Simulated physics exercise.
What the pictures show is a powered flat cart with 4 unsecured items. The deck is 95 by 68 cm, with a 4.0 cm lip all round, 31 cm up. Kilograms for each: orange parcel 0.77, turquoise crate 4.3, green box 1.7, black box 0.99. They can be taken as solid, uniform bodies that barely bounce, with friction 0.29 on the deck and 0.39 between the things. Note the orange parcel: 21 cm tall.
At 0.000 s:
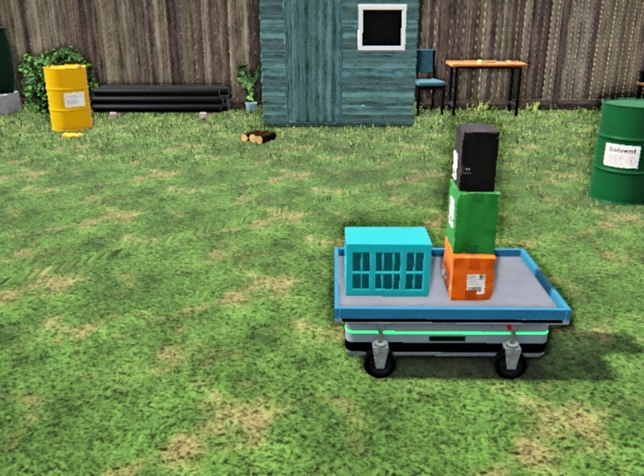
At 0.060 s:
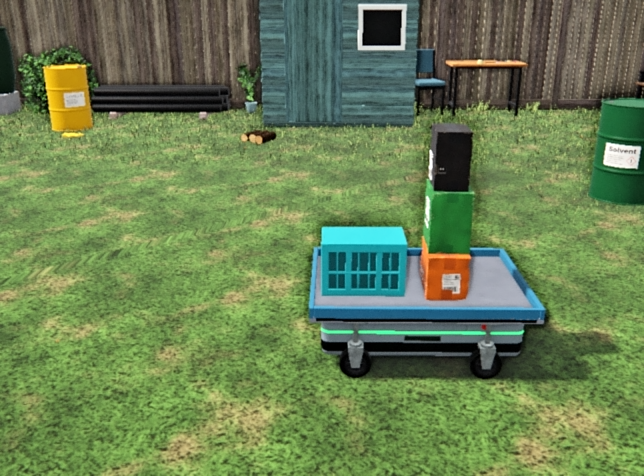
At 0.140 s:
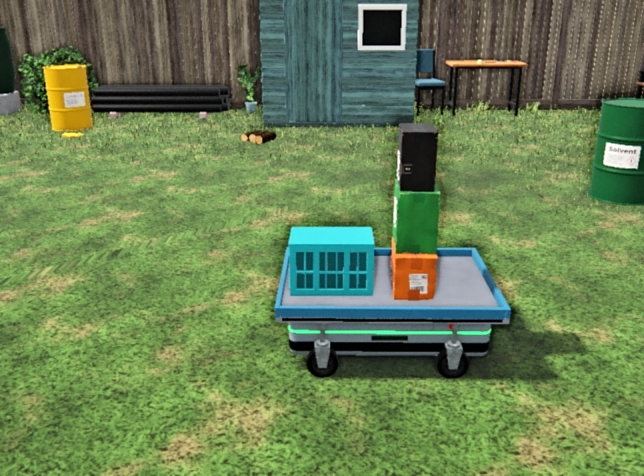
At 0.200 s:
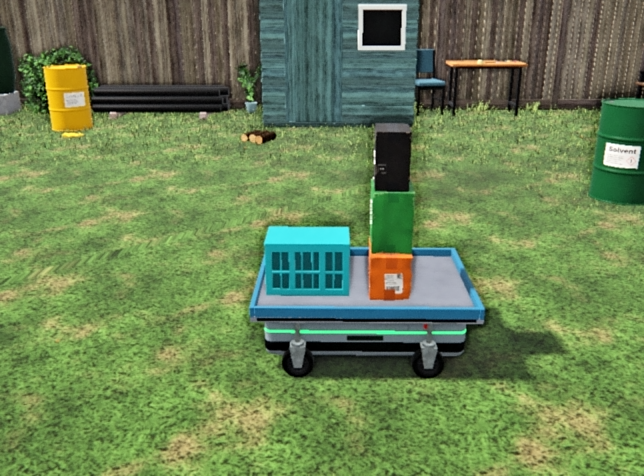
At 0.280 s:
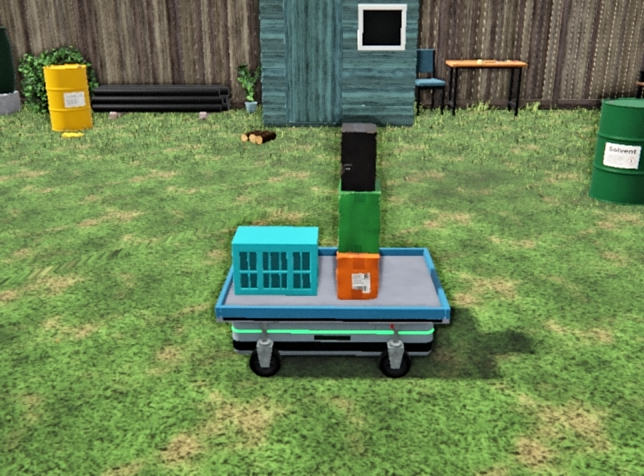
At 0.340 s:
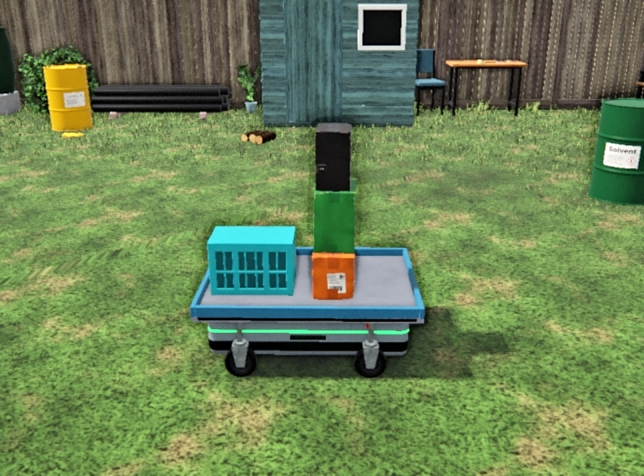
A flat blue cart rolled steadily left across the grass in front of a shed, carrying a turquoise crate beside a stack of black, green and orange boxes that rode along with it.
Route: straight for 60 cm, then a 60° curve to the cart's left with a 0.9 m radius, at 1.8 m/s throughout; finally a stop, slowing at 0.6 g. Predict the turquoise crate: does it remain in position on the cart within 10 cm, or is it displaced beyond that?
It is displaced.
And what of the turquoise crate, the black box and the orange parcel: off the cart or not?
Turquoise crate: Stays in bounds; black box: Goes out of bounds; orange parcel: Stays in bounds.
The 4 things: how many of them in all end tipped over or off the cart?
In total, 2.
After 0.64 s, cart has run 115 cm, turned 26°; turquoise crate slid 20 cm near (132, 271); black box slid 5 cm; green box slid 4 cm.
After 1.04 s, cart has run 187 cm, turned 60°; turquoise crate slid 24 cm; black box slid 20 cm; green box slid 18 cm.
After 1.54 s, cart has run 212 cm, turned 60°, stopped; turquoise crate slid 18 cm; black box leaning 64°; green box leaning 63°.
At rest (2.1 s), off the cart, black box; tipped over on the cart, green box; not toppled but over 10 cm from the start, orange parcel and turquoise crate.
